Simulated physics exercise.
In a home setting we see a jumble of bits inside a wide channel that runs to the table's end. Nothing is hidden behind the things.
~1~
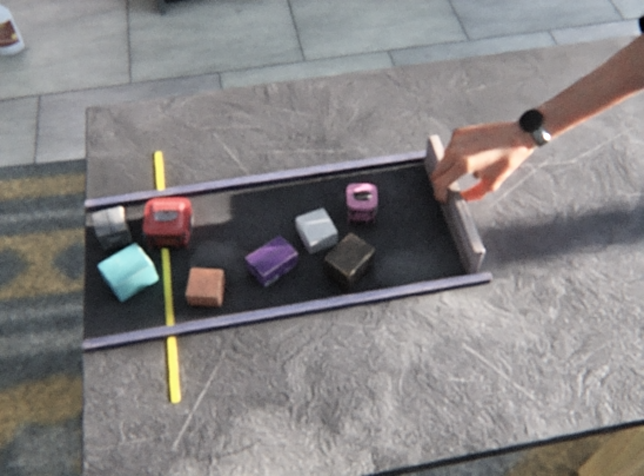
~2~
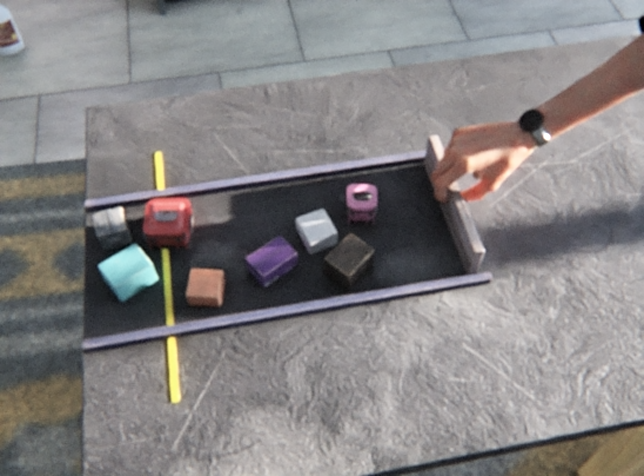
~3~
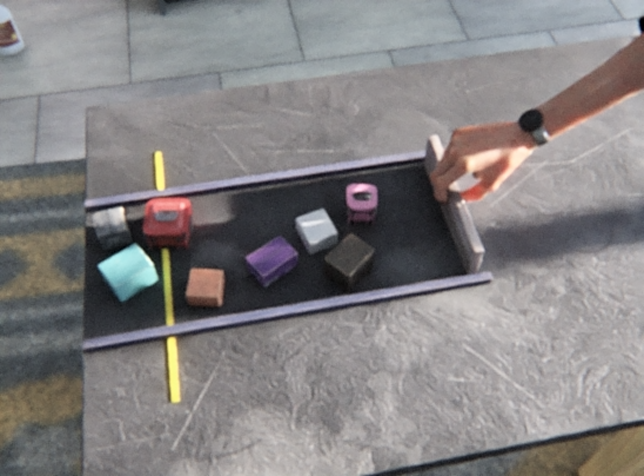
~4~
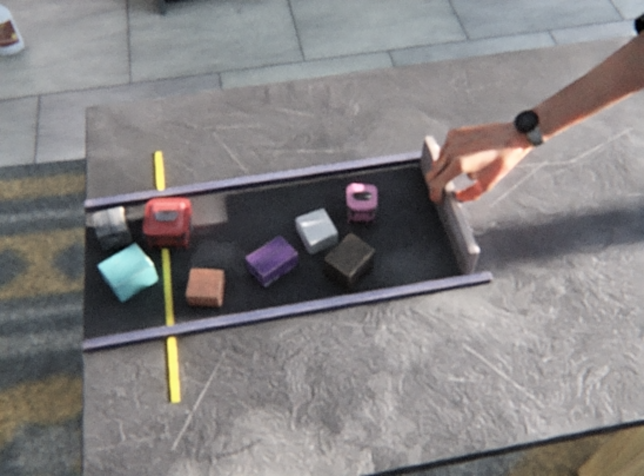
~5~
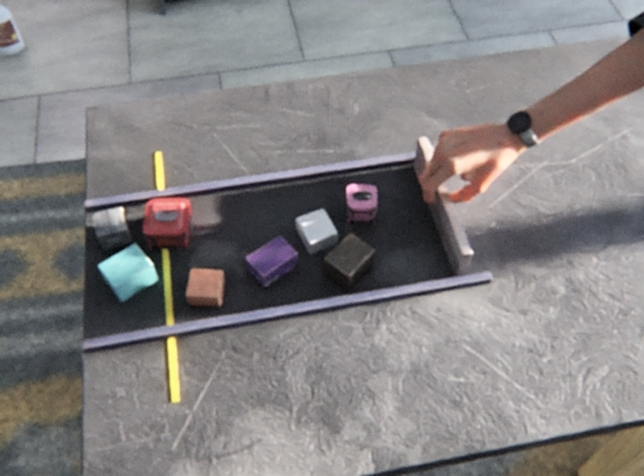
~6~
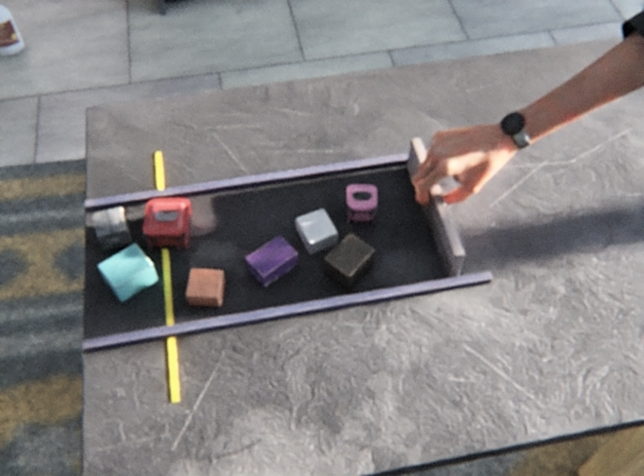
A board held by a hand slides slightly left along the channel toward the still blocks.
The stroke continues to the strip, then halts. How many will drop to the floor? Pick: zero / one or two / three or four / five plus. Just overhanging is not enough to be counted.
That comes to one or two.
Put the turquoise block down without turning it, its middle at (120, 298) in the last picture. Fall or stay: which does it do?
Result: It comes off.
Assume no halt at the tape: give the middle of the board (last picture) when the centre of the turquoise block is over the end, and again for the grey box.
Middle approx. at (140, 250), then approx. at (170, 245).
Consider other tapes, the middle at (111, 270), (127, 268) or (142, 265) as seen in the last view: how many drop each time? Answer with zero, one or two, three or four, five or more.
Five or over; five or over; either one or two.
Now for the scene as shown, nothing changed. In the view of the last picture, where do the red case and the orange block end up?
First object: (111, 233); second object: (87, 322).
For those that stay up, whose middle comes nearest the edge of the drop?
It's the orange block that ends nearest.
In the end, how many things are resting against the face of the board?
It ends up touching 3.
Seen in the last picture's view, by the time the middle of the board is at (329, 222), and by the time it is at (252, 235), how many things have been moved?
At that stage 4; at the next, 5.
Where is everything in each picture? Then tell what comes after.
Grey box (112, 228); turquoise block (128, 272); red case (169, 224); board (452, 203); tape (166, 261), in the first picture.
Turquoise block (129, 273); black block (349, 262), in the second picture.
Red case (169, 224); orange block (206, 288), in the third picture.
Grey box (112, 229); white block (317, 231), in the fourth picture.
Turquoise block (129, 273); board (440, 205), in the fifth picture.
Grey box (112, 229); turquoise block (129, 273); red case (169, 224); board (433, 206); tape (166, 261), in the sixth picture.
Soon after, none off yet; grey box at rest near (112, 229); turquoise block at rest near (129, 273); red case at rest near (169, 224).
At rest, the number that fall off is one or two; fallen, grey box.
